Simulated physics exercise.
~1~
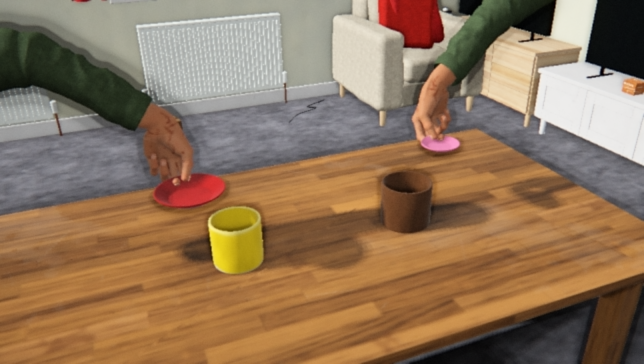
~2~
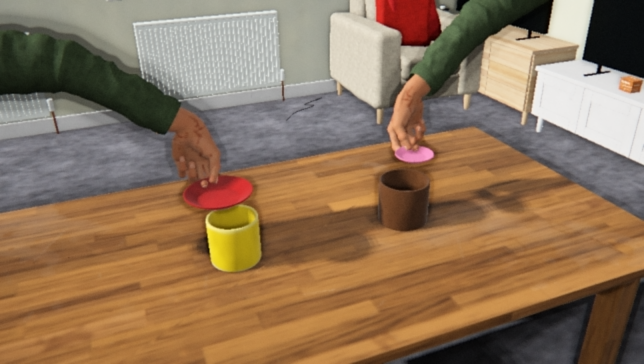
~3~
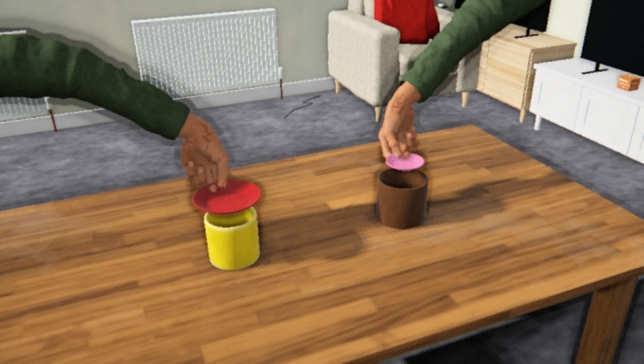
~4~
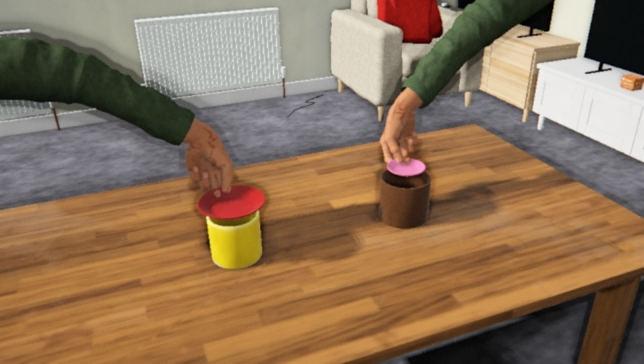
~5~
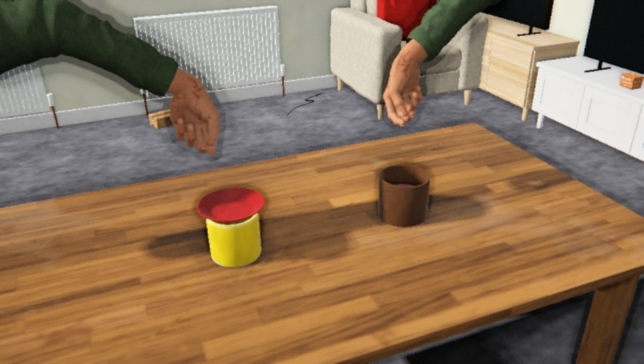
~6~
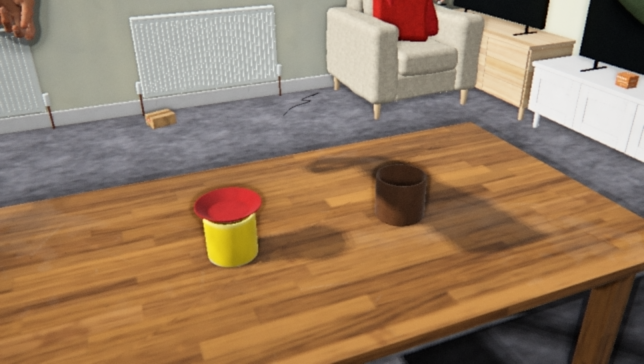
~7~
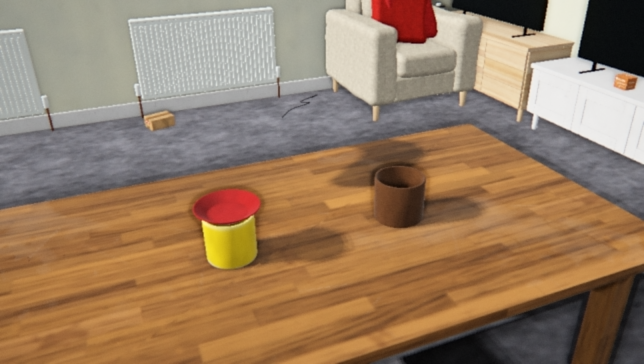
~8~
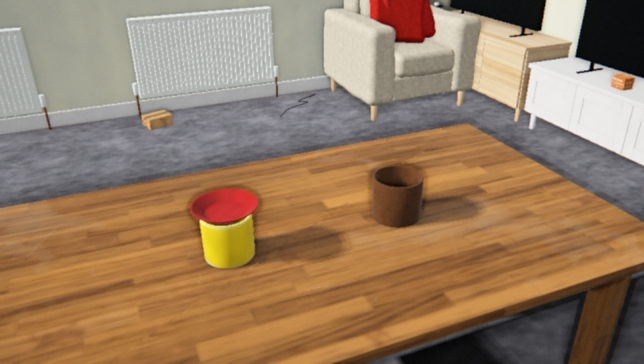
At first, two hands in dark green sleeves hold small round dishes above a wooden table, a red saucer near a yellow mug on the left and a pink plate near a brown mug on the right. The left hand carries the saucer rightward while the other moves the plate left and down, until each is over its mug. Both hands let go and draw back out of view. The pink plate drops inside the brown mug and disappears from sight. The red saucer stays resting on the yellow mug's rim, covering it like a lid.
